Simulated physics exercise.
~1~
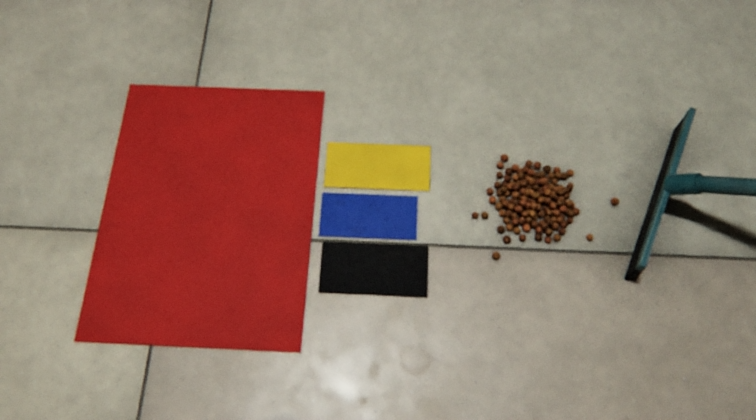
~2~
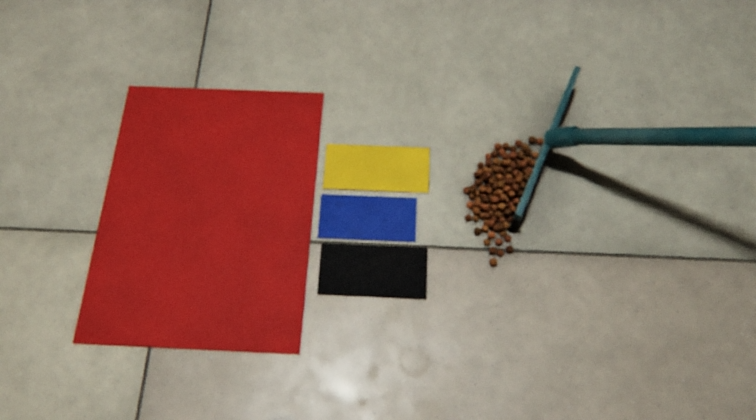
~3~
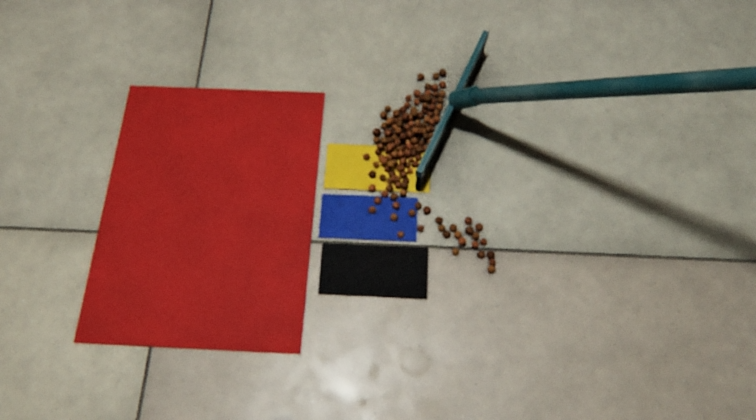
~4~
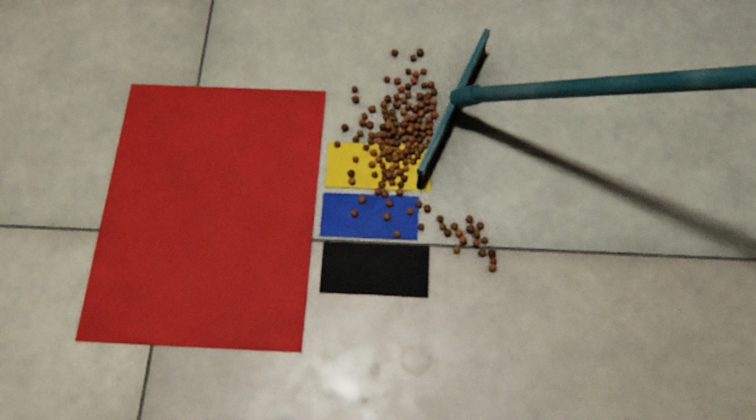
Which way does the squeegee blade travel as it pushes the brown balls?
The blade travels to the left, drifting toward the top of the view as well, before it stops.
